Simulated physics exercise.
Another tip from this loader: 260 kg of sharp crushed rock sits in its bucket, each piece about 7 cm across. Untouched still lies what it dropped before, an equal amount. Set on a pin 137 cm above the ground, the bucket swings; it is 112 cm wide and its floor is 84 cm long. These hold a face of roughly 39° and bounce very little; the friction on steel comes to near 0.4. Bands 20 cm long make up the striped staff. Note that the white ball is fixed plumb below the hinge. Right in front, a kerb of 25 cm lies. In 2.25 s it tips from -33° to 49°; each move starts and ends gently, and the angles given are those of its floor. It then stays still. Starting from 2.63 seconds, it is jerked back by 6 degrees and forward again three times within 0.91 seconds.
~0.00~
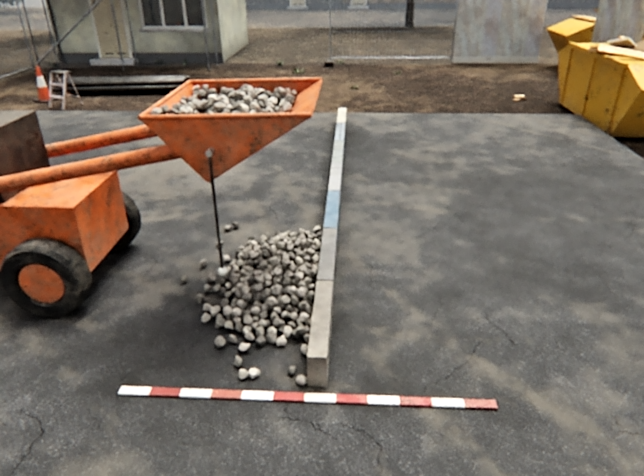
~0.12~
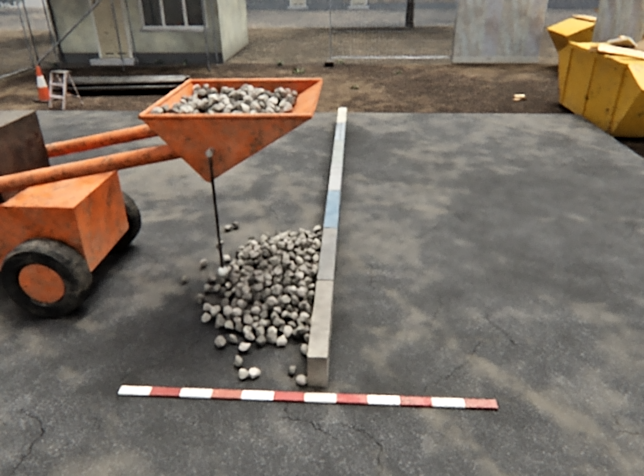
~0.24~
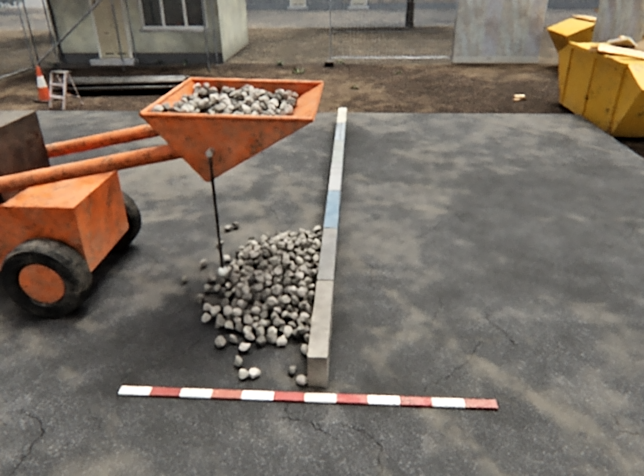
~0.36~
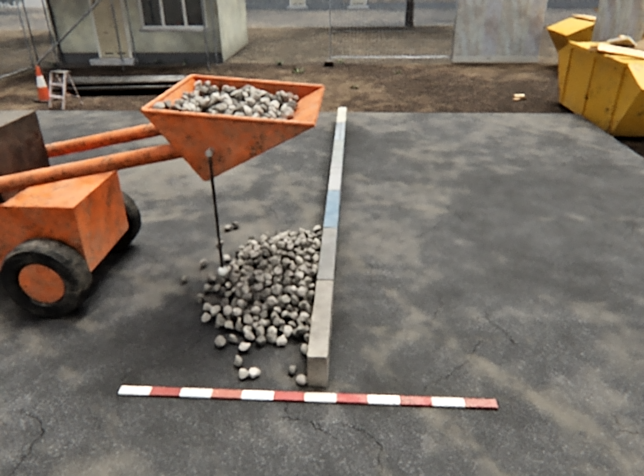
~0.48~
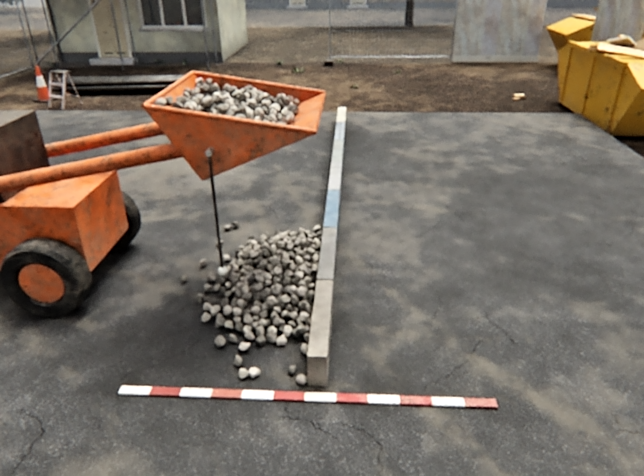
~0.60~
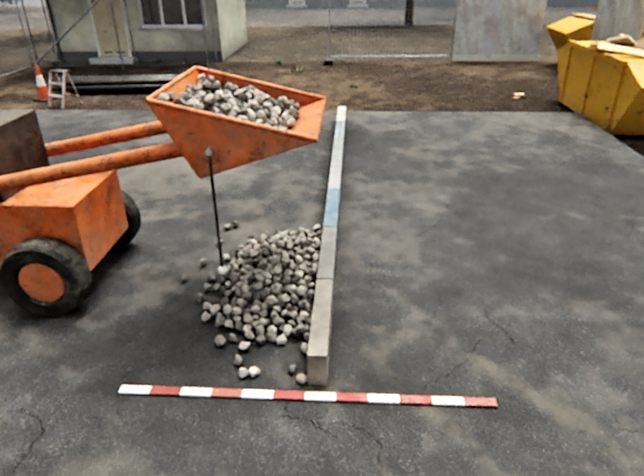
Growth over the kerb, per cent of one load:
40 percent.
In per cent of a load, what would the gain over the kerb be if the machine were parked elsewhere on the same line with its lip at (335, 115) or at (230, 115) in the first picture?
Roughly 85 and 0 per cent, in that order.
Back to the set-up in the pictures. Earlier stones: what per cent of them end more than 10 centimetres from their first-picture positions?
Estimate: 0 %, roughly.
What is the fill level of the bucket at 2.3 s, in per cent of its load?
It keeps some 5 percent of its load.
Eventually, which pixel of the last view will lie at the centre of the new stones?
Centre: Approx. (321, 267).
After 1.7 s the floor is at 36°; in per cent of one load, 99 in the bucket, 101 on this side of the kerb; the foremost stones are at (315, 279).
After 2.3 s the floor is at 49°; in per cent of one load, 3 in the bucket, 173 on this side of the kerb, 25 over the kerb; the foremost stones are at (402, 284).
After 4.0 s the floor is at 49°; in per cent of one load, 0 in the bucket, 160 on this side of the kerb, 40 over the kerb; the foremost stones are at (467, 284).
After 6.6 s the floor is at 49°; in per cent of one load, 0 in the bucket, 160 on this side of the kerb, 40 over the kerb; the foremost stones are at (467, 284). Net gain over the kerb, 40.
